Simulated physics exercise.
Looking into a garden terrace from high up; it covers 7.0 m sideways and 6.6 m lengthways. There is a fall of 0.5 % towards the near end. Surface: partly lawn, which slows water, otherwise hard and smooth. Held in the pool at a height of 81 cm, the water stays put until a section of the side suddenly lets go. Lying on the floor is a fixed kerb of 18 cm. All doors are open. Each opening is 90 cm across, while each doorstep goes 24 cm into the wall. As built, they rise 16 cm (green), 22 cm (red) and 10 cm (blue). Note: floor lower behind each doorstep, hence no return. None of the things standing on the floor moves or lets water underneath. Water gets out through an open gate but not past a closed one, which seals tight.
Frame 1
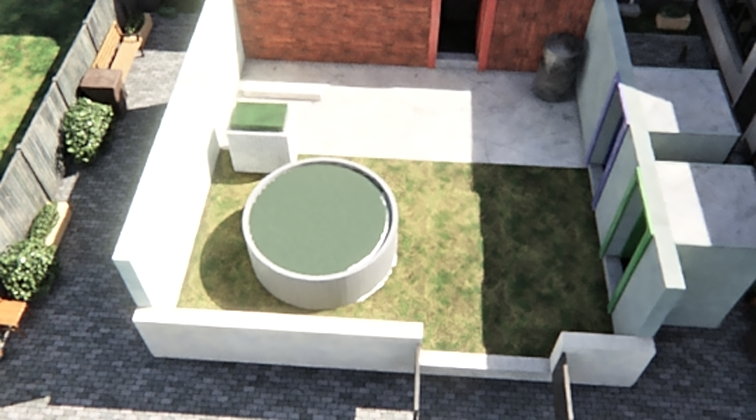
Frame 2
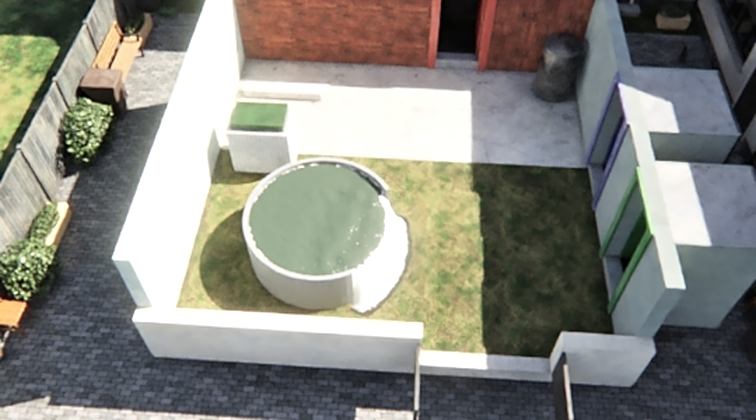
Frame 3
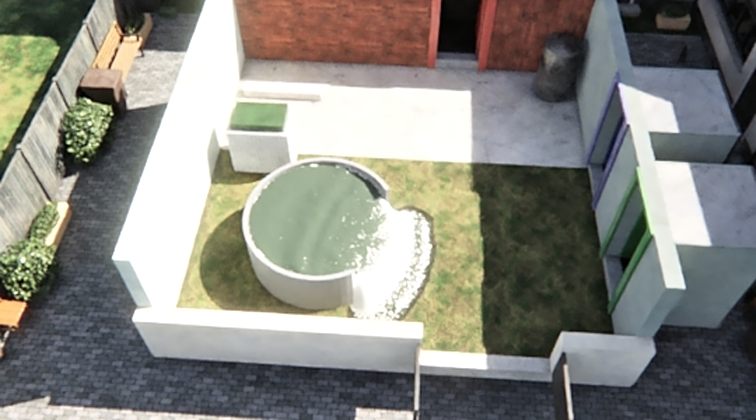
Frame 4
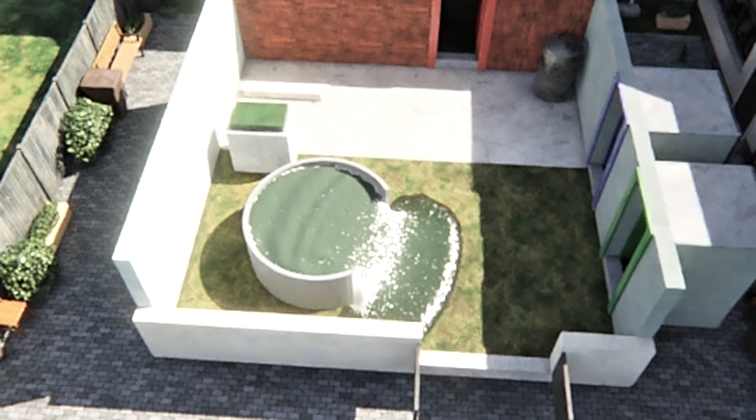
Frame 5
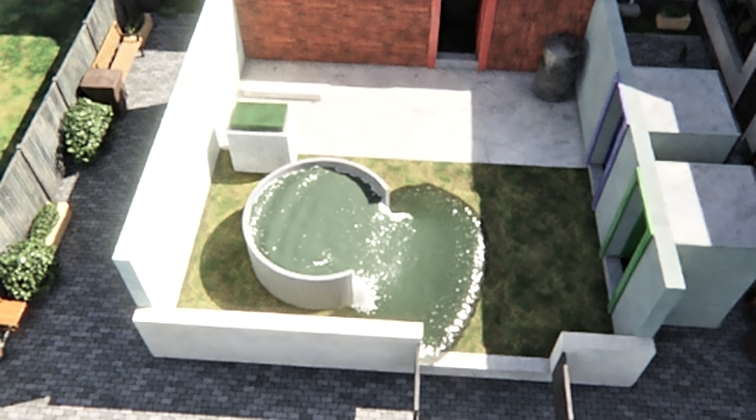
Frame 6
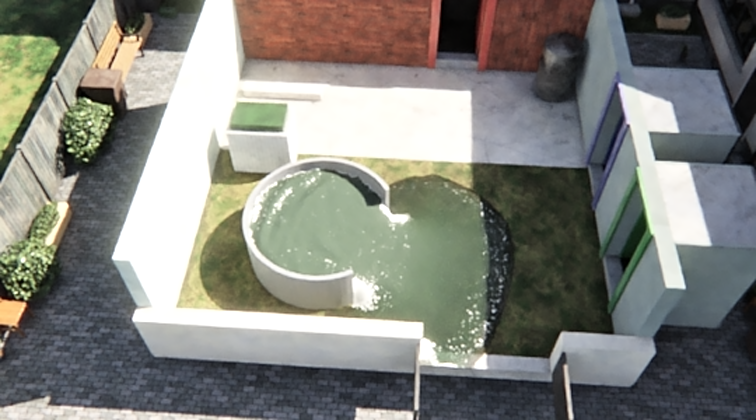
Green water sits still in a round, pale-walled pool inside a walled garden, then breaks out through a gap in its right side. It pours onto the lawn in a white, foaming sheet, then spreads as a widening green puddle rightward and toward the near wall, while the pool's level drops slightly.
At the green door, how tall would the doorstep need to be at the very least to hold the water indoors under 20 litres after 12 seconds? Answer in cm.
The doorstep would need roughly 24 cm.
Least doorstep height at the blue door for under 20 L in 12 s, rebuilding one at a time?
At the blue door it takes roughly 10.0 centimetres.
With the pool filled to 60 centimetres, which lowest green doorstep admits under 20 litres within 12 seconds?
About 15 cm.
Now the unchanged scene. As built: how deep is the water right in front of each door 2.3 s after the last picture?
Before green it's 27 cm, before red 0 cm, before blue 15 cm.
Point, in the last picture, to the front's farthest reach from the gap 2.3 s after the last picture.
Near (575, 126).
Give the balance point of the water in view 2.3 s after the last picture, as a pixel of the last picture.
The water is centred near (445, 260).
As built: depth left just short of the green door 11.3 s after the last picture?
It stands about 5.0 centimetres deep.
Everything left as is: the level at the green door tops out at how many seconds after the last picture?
The level tops out around 1.8 s.
Then, 0.7 s after the last picture water covers 35 % of the floor, deepest (32 cm) near (391, 279); it has not reached the green door.
Then, 2.3 s after the last picture water covers 50 % of the floor, deepest (28 cm) near (597, 361); 27 cm at the green door, 61 litres in over its 16 cm doorstep.
Then, 11.3 s after the last picture water covers 95 % of the floor, deepest (9 cm) near (256, 86); 5 cm at the green door, 88 litres in over its 16 cm doorstep.
At the green door as built, the water peaked near 30 cm, 1.7 s after the last picture.
With a doorstep of 21 cm, 38 litres would have come in within the 12 s; with 28.5 cm, 4 litres. So under 20 litres takes about 24 cm.
